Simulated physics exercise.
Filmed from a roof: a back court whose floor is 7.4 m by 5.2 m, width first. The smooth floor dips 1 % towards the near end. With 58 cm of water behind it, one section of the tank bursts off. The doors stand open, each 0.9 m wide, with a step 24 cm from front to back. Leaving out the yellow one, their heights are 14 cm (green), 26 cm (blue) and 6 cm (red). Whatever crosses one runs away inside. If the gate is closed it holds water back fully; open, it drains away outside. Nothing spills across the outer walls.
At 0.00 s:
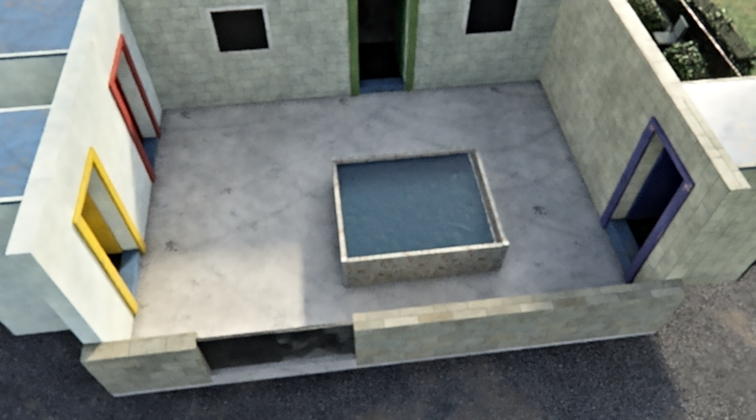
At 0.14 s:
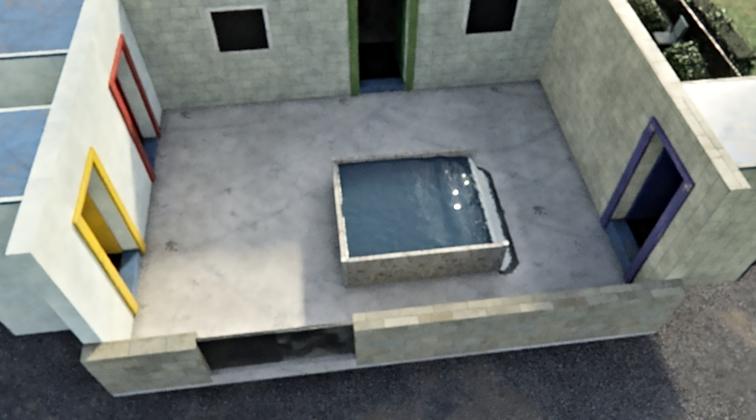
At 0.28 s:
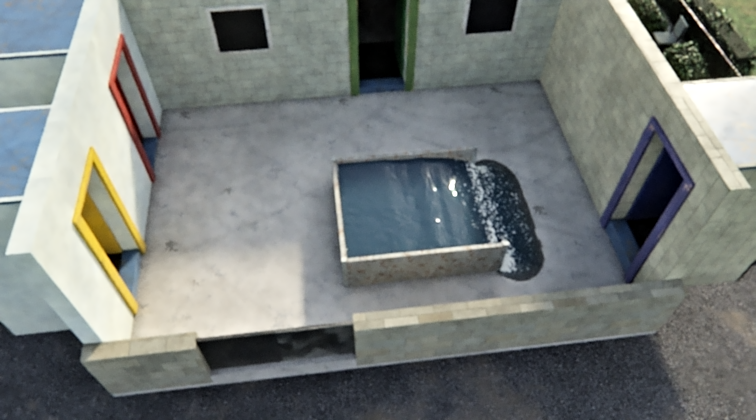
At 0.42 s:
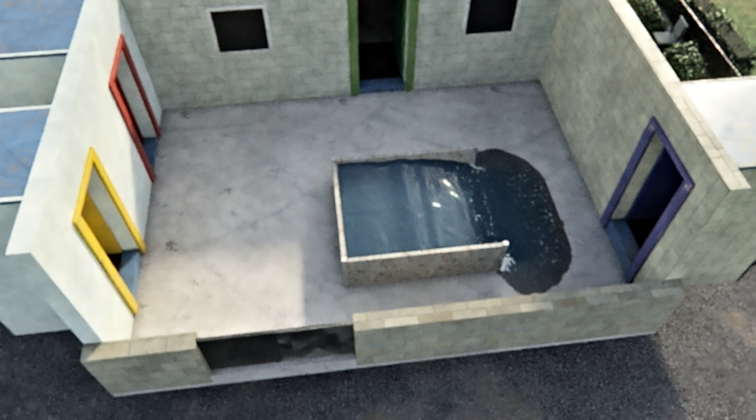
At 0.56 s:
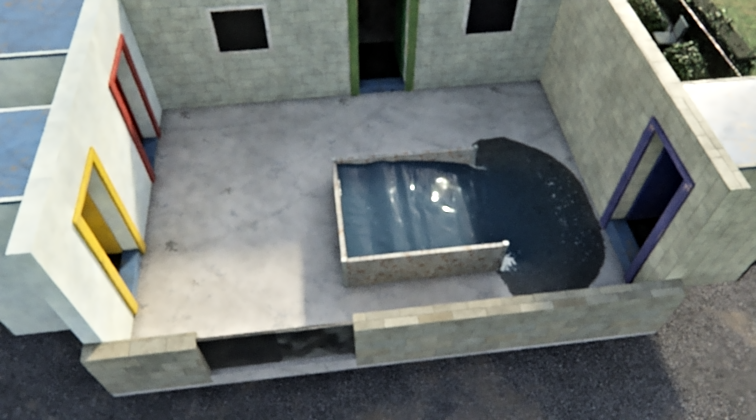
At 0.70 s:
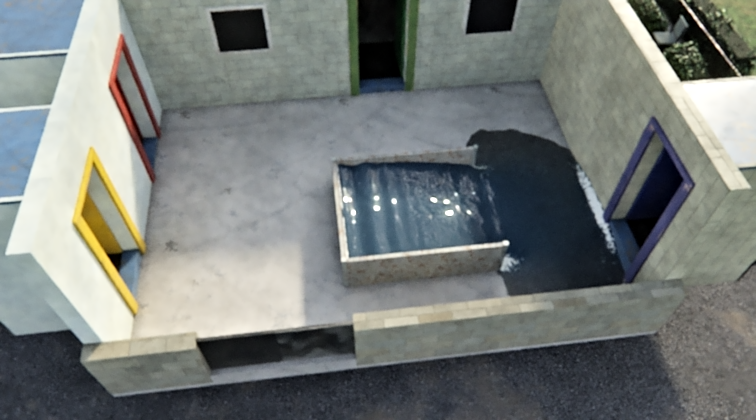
The clip shows a walled courtyard with red, yellow, green and blue-purple door surrounds and a central water tank; the tank's right side gives way, and water pours out, spreading across the floor to the right-hand wall and doorway.
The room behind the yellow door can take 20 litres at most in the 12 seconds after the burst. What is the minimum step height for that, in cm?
Some 7.5 cm above the ground.
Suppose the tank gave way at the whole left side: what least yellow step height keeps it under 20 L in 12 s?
About 26 cm.
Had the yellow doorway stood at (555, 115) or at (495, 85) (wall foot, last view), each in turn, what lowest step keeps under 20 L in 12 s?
Roughly 12.0 and 19 cm.
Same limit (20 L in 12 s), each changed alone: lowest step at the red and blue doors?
About 8.5 cm at red and 29 cm at blue.
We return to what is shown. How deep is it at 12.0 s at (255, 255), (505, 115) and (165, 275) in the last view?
About 6, 3 and 8 cm.
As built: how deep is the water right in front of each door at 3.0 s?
Depths in cm: Yellow 0, green 1, blue 29, red 0.
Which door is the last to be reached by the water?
Last comes the red one.
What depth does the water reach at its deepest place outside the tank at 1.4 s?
Roughly 40 cm.
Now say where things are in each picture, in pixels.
In the first picture, the tank at (414, 203) is whole and still, 58 cm deep; the yellow door at (116, 241) is dry.
In the second picture, the front is at (512, 264), 0.3 m from the gap at (483, 212); 0.5 m2 of floor is wet, 58 cm left at the back.
In the third picture, the front is at (538, 261), 0.7 m from the gap at (483, 213); 1.5 m2 of floor is wet, 58 cm left at the back.
In the fourth picture, the gap is at (483, 213), the front 1.2 m out at (564, 248); the back of the tank holds 58 cm.
In the fifth picture, the gap is at (483, 213), the front 1.8 m out at (597, 235); the back of the tank holds 58 cm.
In the sixth picture, water pours out at (483, 214) and has run 2.0 m, to (623, 269); about 7 cm deep outside, 54 cm at the back; 5.5 m in a straight line remain to the yellow door at (116, 241).
After 1.4 s water covers 20 % of the floor, deepest (40 cm) near (641, 310); it has not reached the yellow door.
After 3.0 s water covers 35 % of the floor, deepest (36 cm) near (641, 310); it has not reached the yellow door.
After 12.0 s water covers 100 % of the floor, deepest (14 cm) near (399, 338); 8 cm at the yellow door, 0 litres in over its 17 cm step.
At the yellow door as built, the water arrived by 4.8 s and peaked near 12 cm at 5.6 s.
With a step of 6.5 cm, 28 litres would have come in within the 12 s; with 9 cm, 8 litres. So under 20 litres takes about 7.5 cm.
